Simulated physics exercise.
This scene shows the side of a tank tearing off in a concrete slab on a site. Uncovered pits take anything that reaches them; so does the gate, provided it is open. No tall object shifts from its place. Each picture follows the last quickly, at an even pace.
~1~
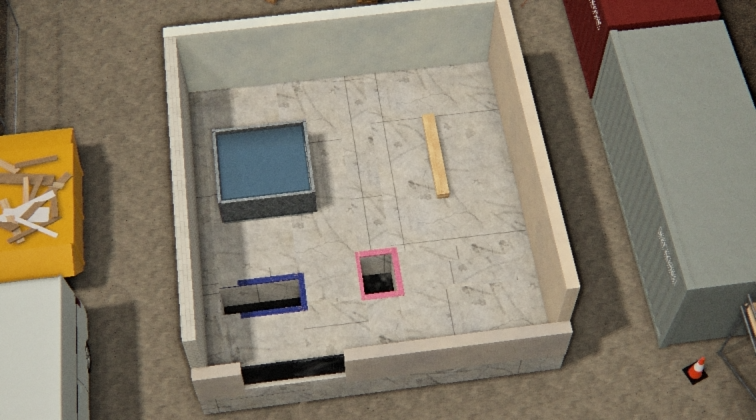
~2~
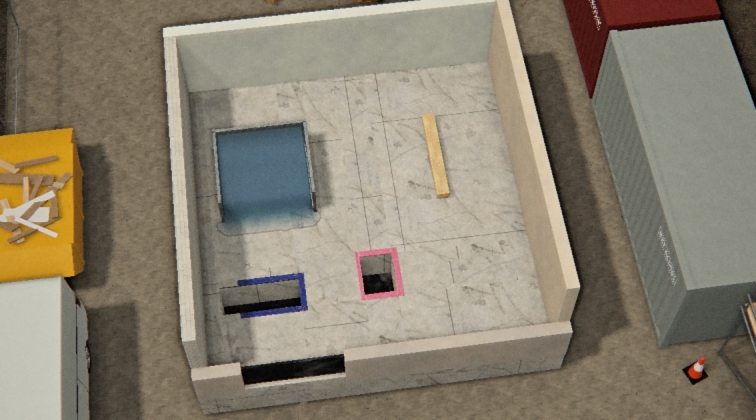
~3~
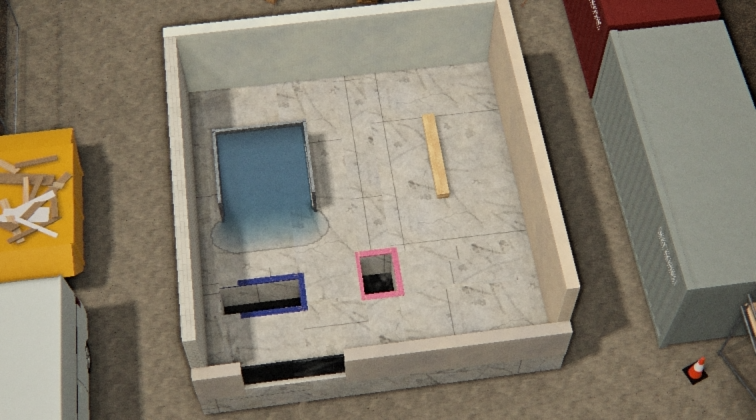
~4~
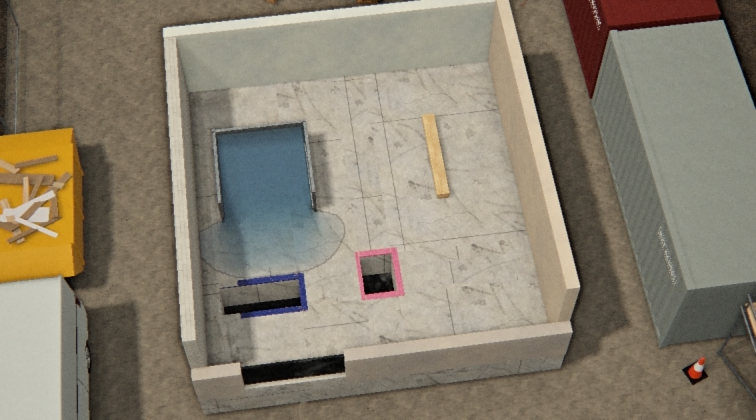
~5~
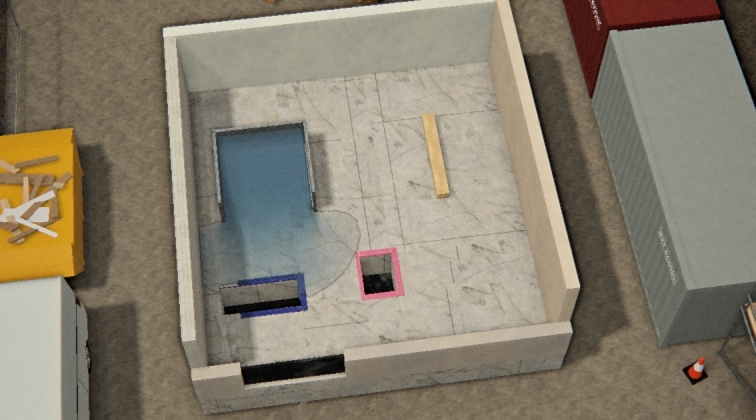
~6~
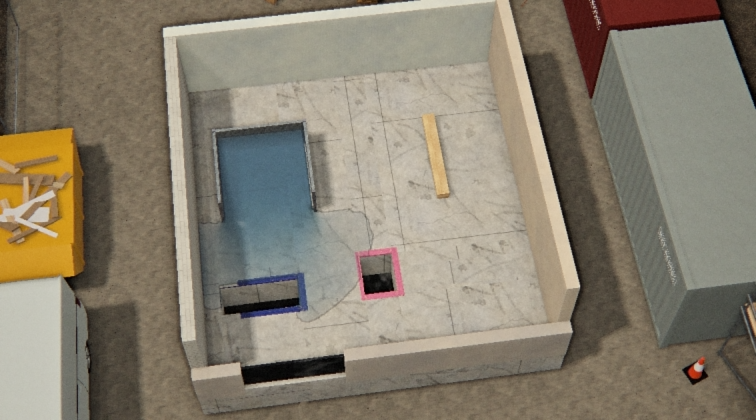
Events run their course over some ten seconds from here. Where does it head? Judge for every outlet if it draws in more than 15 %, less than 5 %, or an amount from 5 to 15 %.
My call: The gate draws in less than 5 %; the blue pit draws in more than 15 %; the pink pit draws in from 5 to 15 %.
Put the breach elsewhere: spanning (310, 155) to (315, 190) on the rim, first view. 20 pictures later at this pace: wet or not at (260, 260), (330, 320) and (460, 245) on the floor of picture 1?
In the order asked: Out of reach, out of reach, sodden.
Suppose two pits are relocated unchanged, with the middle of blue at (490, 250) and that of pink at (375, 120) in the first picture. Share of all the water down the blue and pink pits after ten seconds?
I reckon blue ends up with 40 percent and pink with 0 percent.
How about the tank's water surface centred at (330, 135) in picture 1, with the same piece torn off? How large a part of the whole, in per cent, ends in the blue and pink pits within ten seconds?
Shares - blue: 25 in a hundred, pink: 30 in a hundred.
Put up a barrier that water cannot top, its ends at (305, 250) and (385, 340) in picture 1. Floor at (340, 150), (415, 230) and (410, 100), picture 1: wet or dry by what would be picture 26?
In the order you listed them: Unsoaked, soaked, unsoaked.
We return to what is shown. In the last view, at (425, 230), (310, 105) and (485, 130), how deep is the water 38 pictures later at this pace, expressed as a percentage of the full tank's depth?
I'd say around 0 per cent, then 0 per cent, then 0 per cent.
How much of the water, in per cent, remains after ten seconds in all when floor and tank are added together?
I'd put it near 28 %.
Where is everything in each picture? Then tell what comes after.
In the first picture, still water in the open tank at (263, 163).
In the second picture, the front is at (220, 225), out from the gap at (269, 208).
In the third picture, the front is at (218, 243), out from the gap at (269, 210).
In the fourth picture, water pours out at (269, 210) and has run to (200, 248).
In the fifth picture, water pours out at (269, 211) and has run to (312, 291).
In the sixth picture, the front is at (309, 317), out from the gap at (269, 211).
A moment on, water covers 20 % of the floor; the gate 0 %, the blue pit 18 %, the pink pit 1 %.
Next, water covers 25 % of the floor; the gate 0 %, the blue pit 32 %, the pink pit 4 %.
Then, water covers 35 % of the floor; the gate 0 %, the blue pit 44 %, the pink pit 6 %.
Later, water covers 45 % of the floor; the gate 0 %, the blue pit 55 %, the pink pit 9 %.
In the end, water covers 45 % of the floor; the gate 0 %, the blue pit 59 %, the pink pit 13 %.
